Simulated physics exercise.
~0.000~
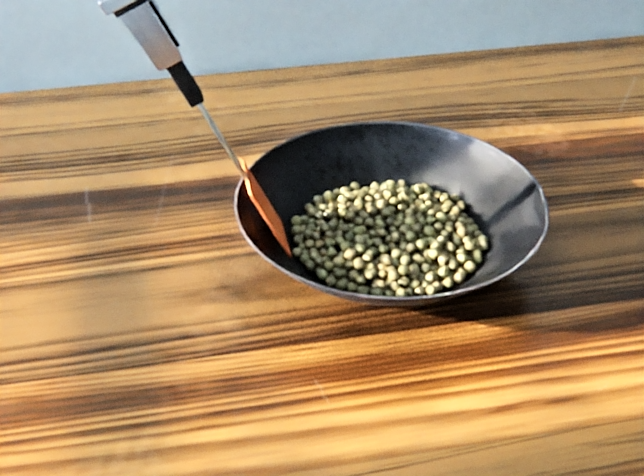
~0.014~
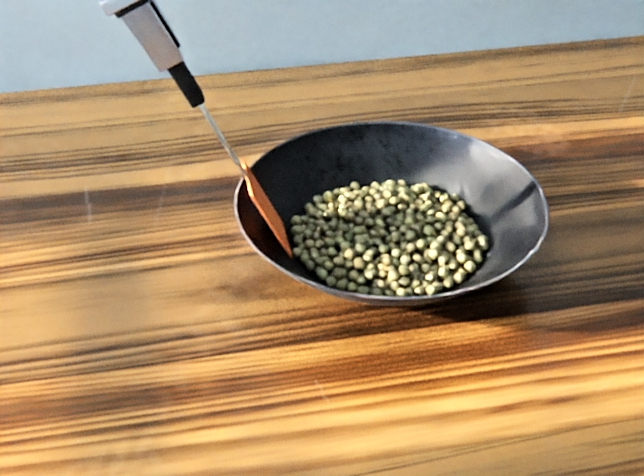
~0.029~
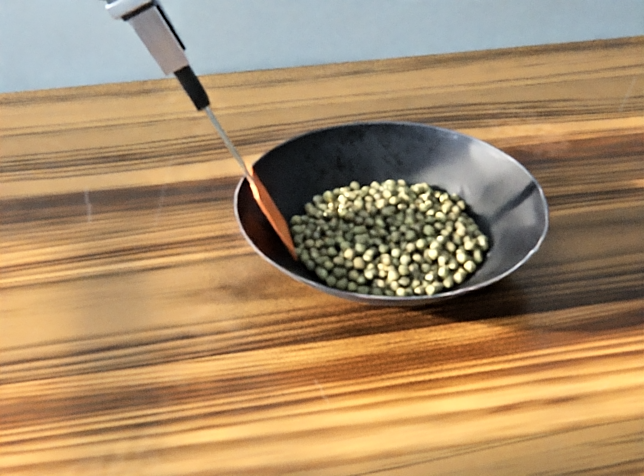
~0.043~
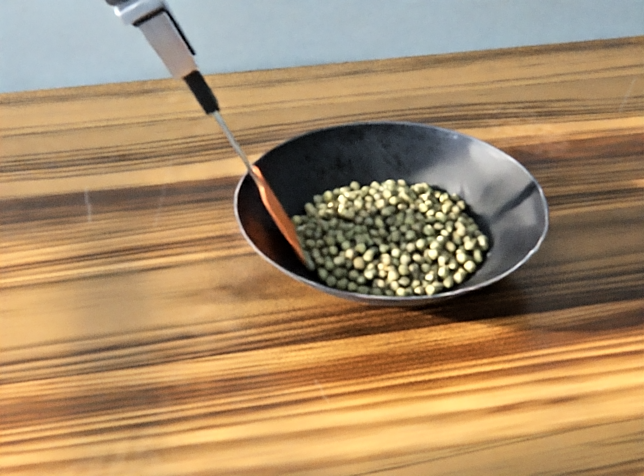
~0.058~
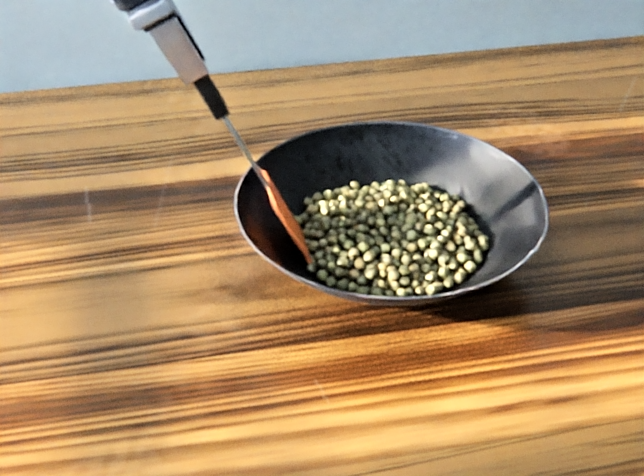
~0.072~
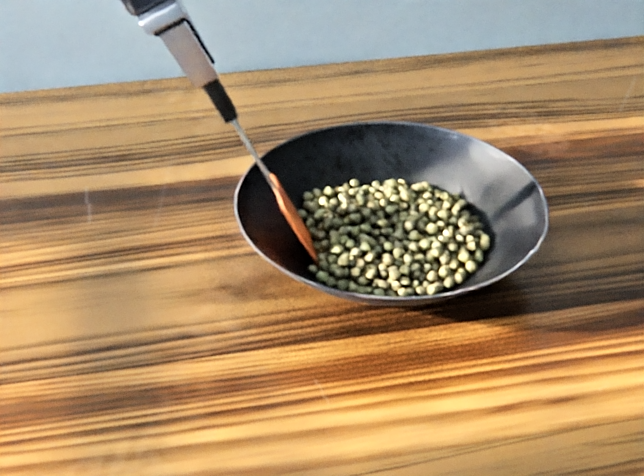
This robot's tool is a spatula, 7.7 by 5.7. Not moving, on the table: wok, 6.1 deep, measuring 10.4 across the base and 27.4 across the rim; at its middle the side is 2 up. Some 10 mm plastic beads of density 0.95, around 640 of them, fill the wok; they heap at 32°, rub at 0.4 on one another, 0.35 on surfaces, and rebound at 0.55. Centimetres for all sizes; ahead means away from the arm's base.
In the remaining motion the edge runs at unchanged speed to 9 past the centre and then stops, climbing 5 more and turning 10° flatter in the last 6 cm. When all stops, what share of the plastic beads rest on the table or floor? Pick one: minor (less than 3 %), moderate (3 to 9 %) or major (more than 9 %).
Moderate.
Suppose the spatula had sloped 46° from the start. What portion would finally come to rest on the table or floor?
It would be near 5 per cent.
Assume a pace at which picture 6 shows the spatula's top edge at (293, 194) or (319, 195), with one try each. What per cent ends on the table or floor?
Roughly 10 per cent, then roughly 25 per cent.
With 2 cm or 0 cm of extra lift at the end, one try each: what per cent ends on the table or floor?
I'd say close to 5 percent for the first and close to 5 percent for the second.
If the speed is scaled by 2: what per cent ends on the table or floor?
The share would be near 20 in a hundred.
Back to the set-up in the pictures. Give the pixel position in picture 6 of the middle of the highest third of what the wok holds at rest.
Approximately at pixel (473, 220).
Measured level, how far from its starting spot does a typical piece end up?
3 cm.
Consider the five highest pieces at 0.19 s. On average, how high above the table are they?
I'd put it close to 4 cm.
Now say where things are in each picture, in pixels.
Spatula top edge at (246, 177), sloping 65°; upper third of the load around (388, 230), from x 295 to 485, top at y 185; 645 in the wok, in the first frame.
Spatula top edge at (247, 178), sloping 65°; upper third of the load around (388, 230), from x 295 to 485, top at y 185, in the second frame.
Spatula top edge at (252, 180), sloping 65°; upper third of the load around (388, 230), from x 295 to 485, top at y 185, in the third frame.
Spatula top edge at (260, 184), sloping 65°; upper third of the load around (388, 230), from x 295 to 485, top at y 185, in the fourth frame.
Spatula top edge at (269, 188), sloping 65°; upper third of the load around (385, 229), from x 295 to 485, top at y 185, in the fifth frame.
Spatula top edge at (277, 191), sloping 65°; upper third of the load around (388, 227), from x 300 to 485, top at y 185; 645 in the wok, in the sixth frame.
After 0.19 s, sloping 65°, highest piece 4 above the table; 645 in the wok.
After 0.31 s, sloping 62°, highest piece 6 above the table; 645 in the wok.
After 0.56 s, sloping 55°, highest piece 7 above the table; 609 in the wok, 35 on the table or floor, 1 on the blade or in flight.
After 1.61 s, sloping 55°, highest piece 6 above the table; 609 in the wok, 36 on the table or floor.
At rest, 609 in the wok, 36 on the table or floor. That is 6 % on the table or floor.
